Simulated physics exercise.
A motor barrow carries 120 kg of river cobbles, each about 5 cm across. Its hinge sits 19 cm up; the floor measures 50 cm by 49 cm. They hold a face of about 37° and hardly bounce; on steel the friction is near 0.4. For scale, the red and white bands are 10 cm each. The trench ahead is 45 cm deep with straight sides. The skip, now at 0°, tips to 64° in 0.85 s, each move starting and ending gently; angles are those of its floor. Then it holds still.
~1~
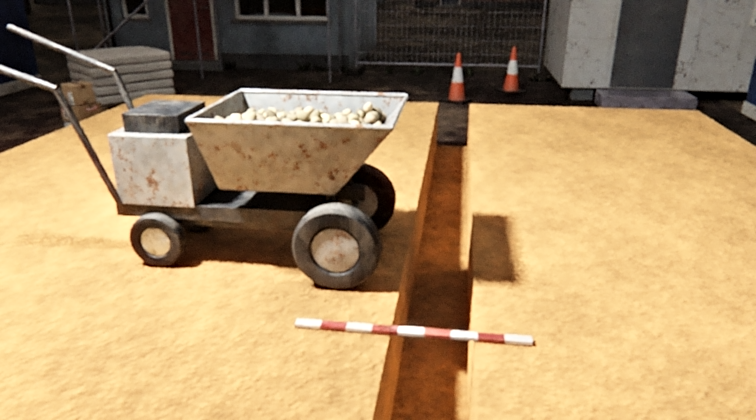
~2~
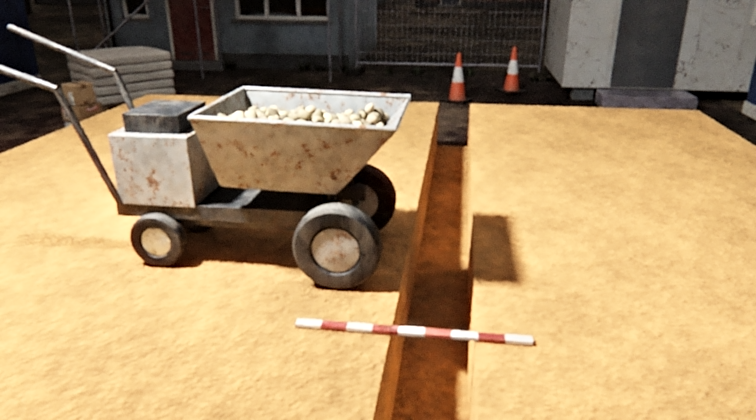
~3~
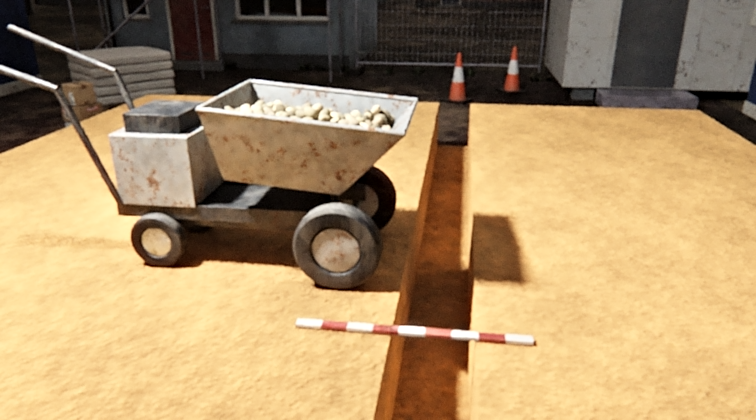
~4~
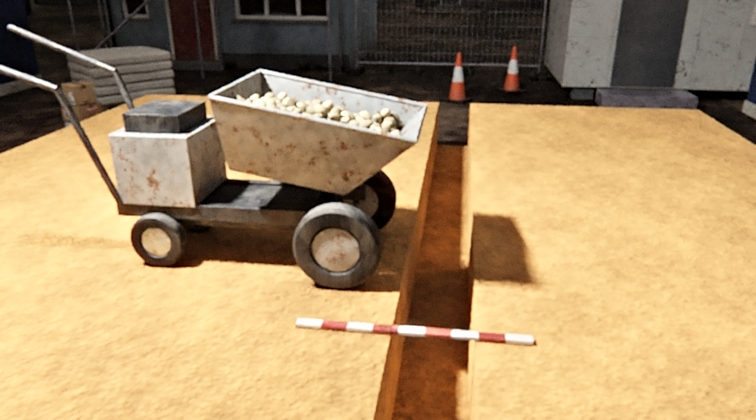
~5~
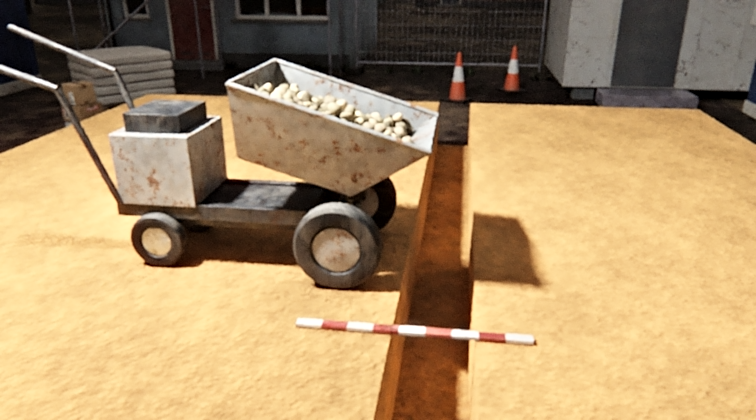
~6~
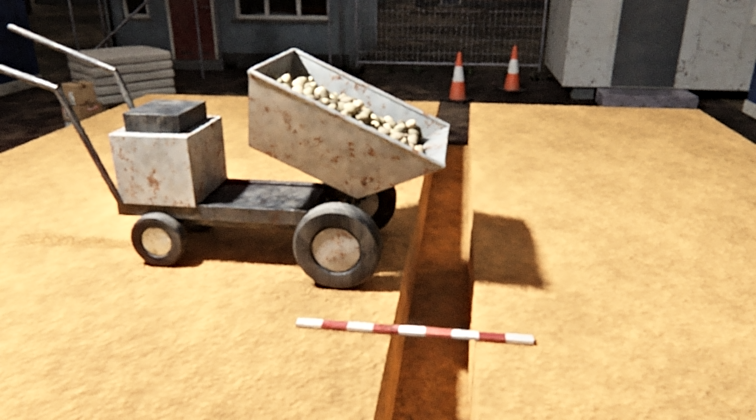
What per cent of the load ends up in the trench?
Close to 25 in a hundred.
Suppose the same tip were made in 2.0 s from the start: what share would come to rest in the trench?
It would be near 25 per cent.
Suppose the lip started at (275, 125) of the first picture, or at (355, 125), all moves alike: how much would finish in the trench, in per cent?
First some 80, then 55 per cent.
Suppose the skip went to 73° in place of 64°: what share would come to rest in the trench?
It would be near 5 per cent.
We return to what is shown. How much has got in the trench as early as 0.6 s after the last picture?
About 0 per cent by then.
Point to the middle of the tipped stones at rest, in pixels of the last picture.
Their middle is at about (513, 263).
Then, 0.3 s after the last picture the floor is at 54°, 100 % in the skip; the foremost stones are at (462, 198).
Then, 0.6 s after the last picture the floor is at 64°, 84 % in the skip, 16 % past the trench; the foremost stones are at (543, 270).
Then, 0.9 s after the last picture the floor is at 64°, 45 % in the skip, 55 % past the trench; the foremost stones are at (651, 275).
Then, 2.9 s after the last picture the floor is at 64°, 2 % in the skip, 25 % in the trench, 73 % past the trench; the foremost stones are at (745, 276).
